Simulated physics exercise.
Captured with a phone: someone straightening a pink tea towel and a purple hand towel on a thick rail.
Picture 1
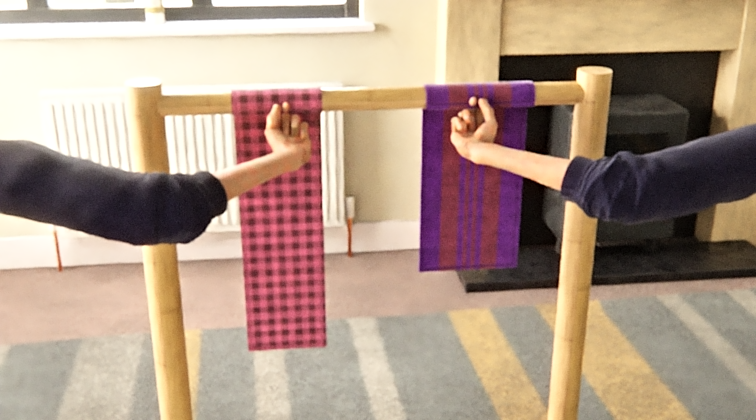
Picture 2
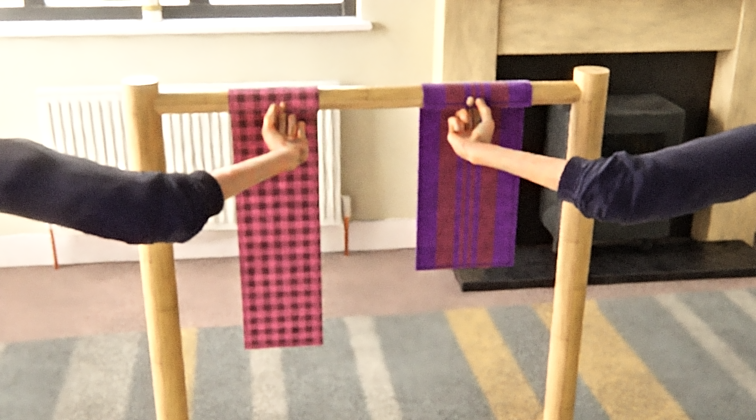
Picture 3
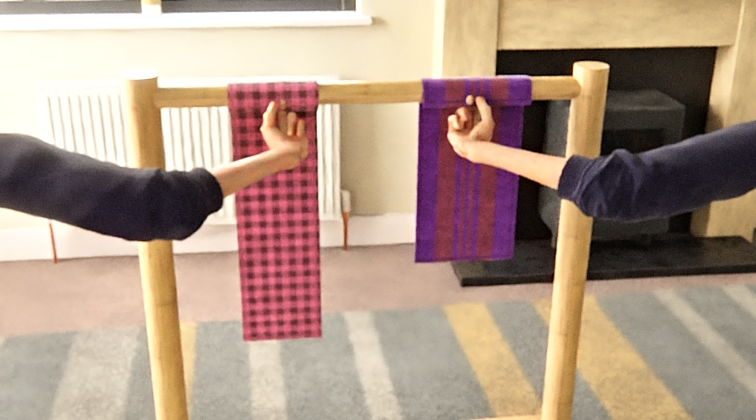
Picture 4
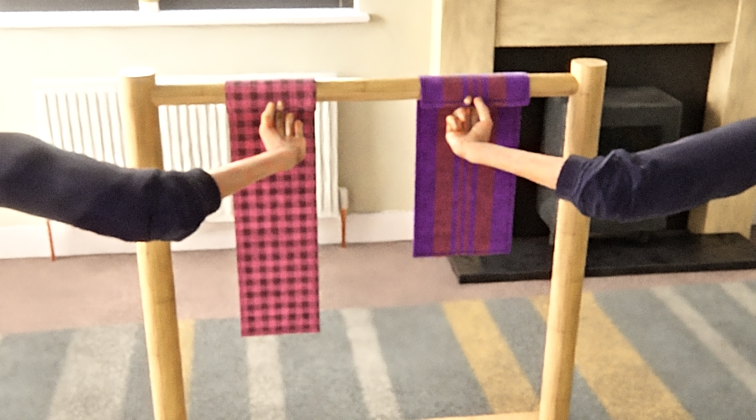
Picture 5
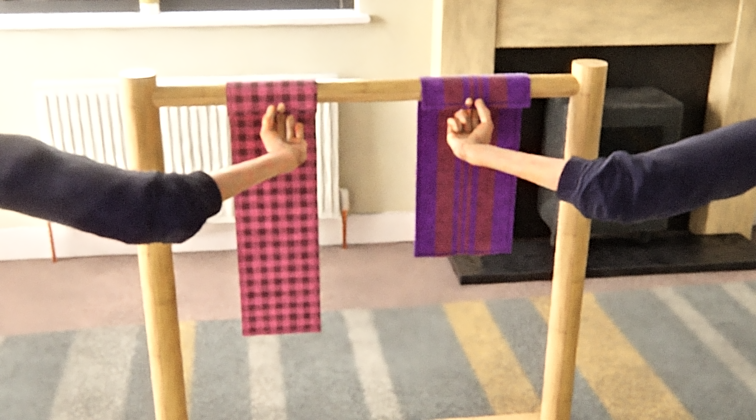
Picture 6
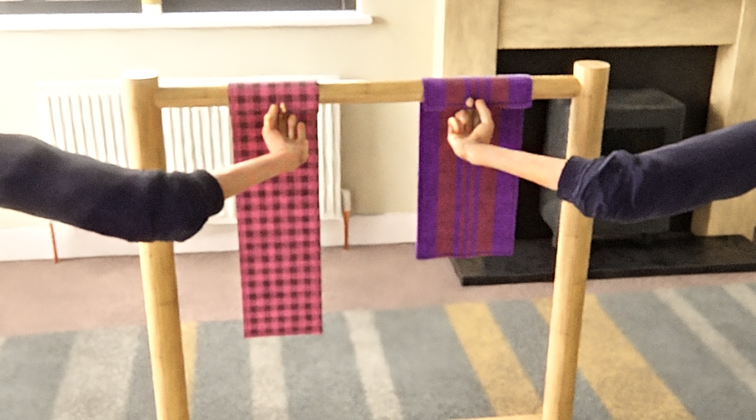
Two hands, one reaching in from each side, stayed almost still with curled fingers against a pink checked cloth and a shorter purple striped one hanging over a wooden rail, while the view shifted slightly.
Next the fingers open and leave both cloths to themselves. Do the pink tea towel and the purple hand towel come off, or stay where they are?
One by one: The pink tea towel does not stay up. The purple hand towel does not stay up.
Then, 0.46 s after the last picture, tea towel clear of the rail and dropping near (284, 351); hand towel clear of the rail and dropping near (461, 320).
Then, 0.70 s after the last picture, tea towel in a heap on the floor; hand towel in a heap on the floor.
At rest, tea towel in a heap on the floor; hand towel in a heap on the floor. The pink tea towel slips to the floor and the purple hand towel is pulled off by its long side.
